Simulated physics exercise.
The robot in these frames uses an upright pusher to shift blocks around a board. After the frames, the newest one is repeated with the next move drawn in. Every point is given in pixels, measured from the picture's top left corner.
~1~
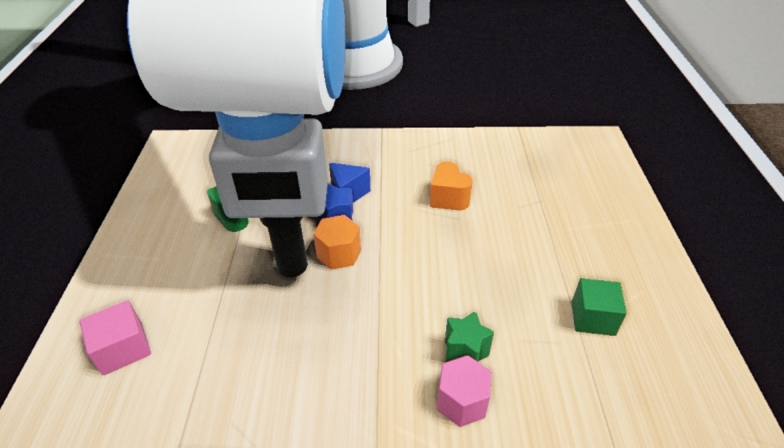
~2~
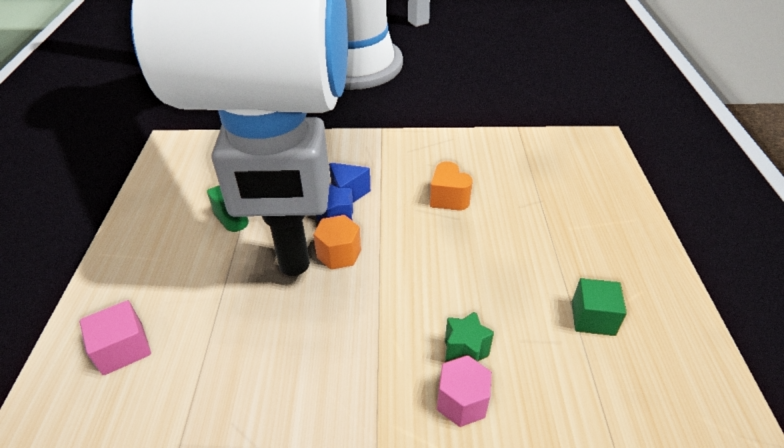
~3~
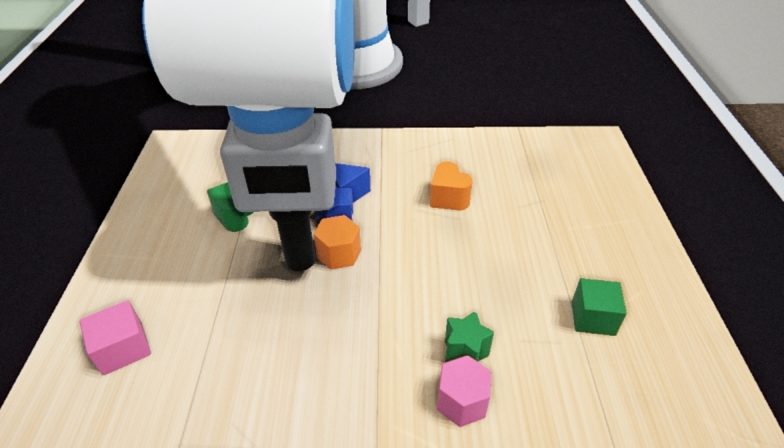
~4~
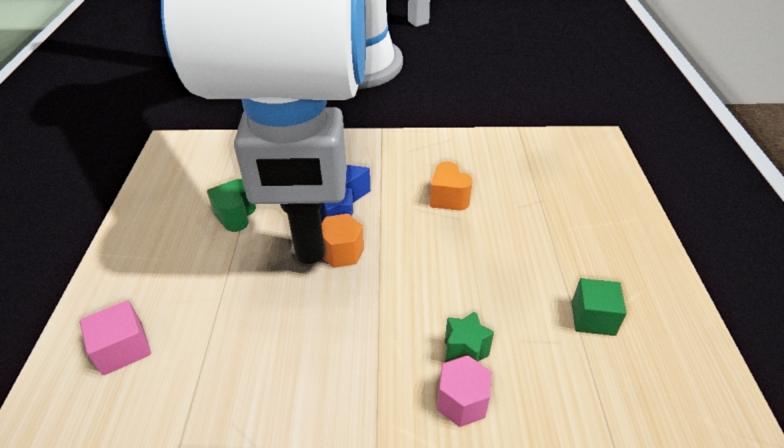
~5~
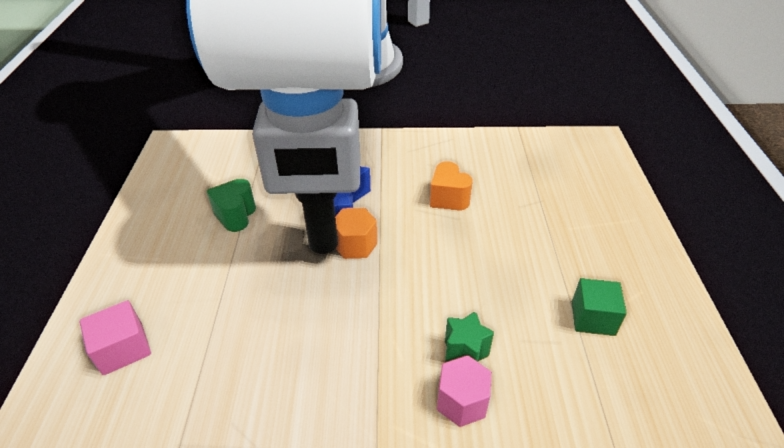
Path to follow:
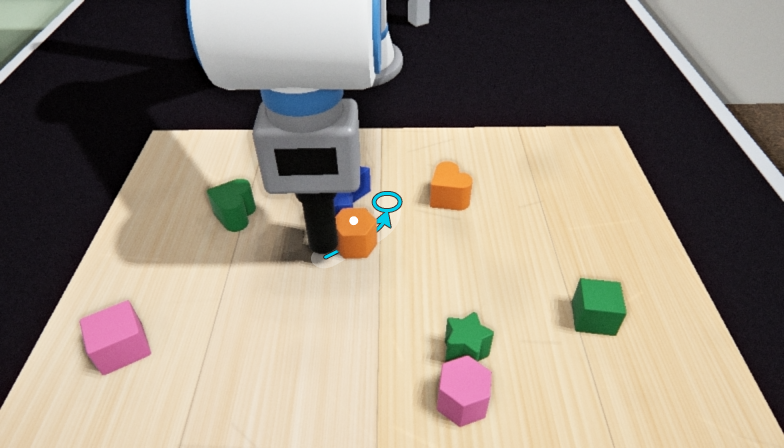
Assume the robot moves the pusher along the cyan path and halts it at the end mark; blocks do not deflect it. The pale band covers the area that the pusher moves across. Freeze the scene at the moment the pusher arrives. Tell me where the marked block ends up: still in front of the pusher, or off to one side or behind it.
Slipped off.
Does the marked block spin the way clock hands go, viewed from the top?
My answer is yes.
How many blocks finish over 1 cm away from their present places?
I predict one.
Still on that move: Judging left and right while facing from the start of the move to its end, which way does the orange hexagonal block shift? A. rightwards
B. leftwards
A (rightwards)
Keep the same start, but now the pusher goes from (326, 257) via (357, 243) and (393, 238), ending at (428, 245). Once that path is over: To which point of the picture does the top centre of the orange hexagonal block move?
I'd expect the centre of its top face to be at (424, 196).
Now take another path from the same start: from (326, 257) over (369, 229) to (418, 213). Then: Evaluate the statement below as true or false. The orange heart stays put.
That claim is false.
Drawn move, from (326, 257) via (356, 242) and (382, 224), ending at (387, 202); the dot is on the orange hexagonal block.
The first path, step by step. One third of the way, pusher at (356, 228); orange hexagonal block at (387, 207).
Two thirds of the way, pusher at (382, 210); orange hexagonal block at (414, 194), turned 25° clockwise.
At the end, pusher at (387, 188); blue star block still; orange hexagonal block at (420, 191), turned 40° clockwise; orange heart at (453, 174).
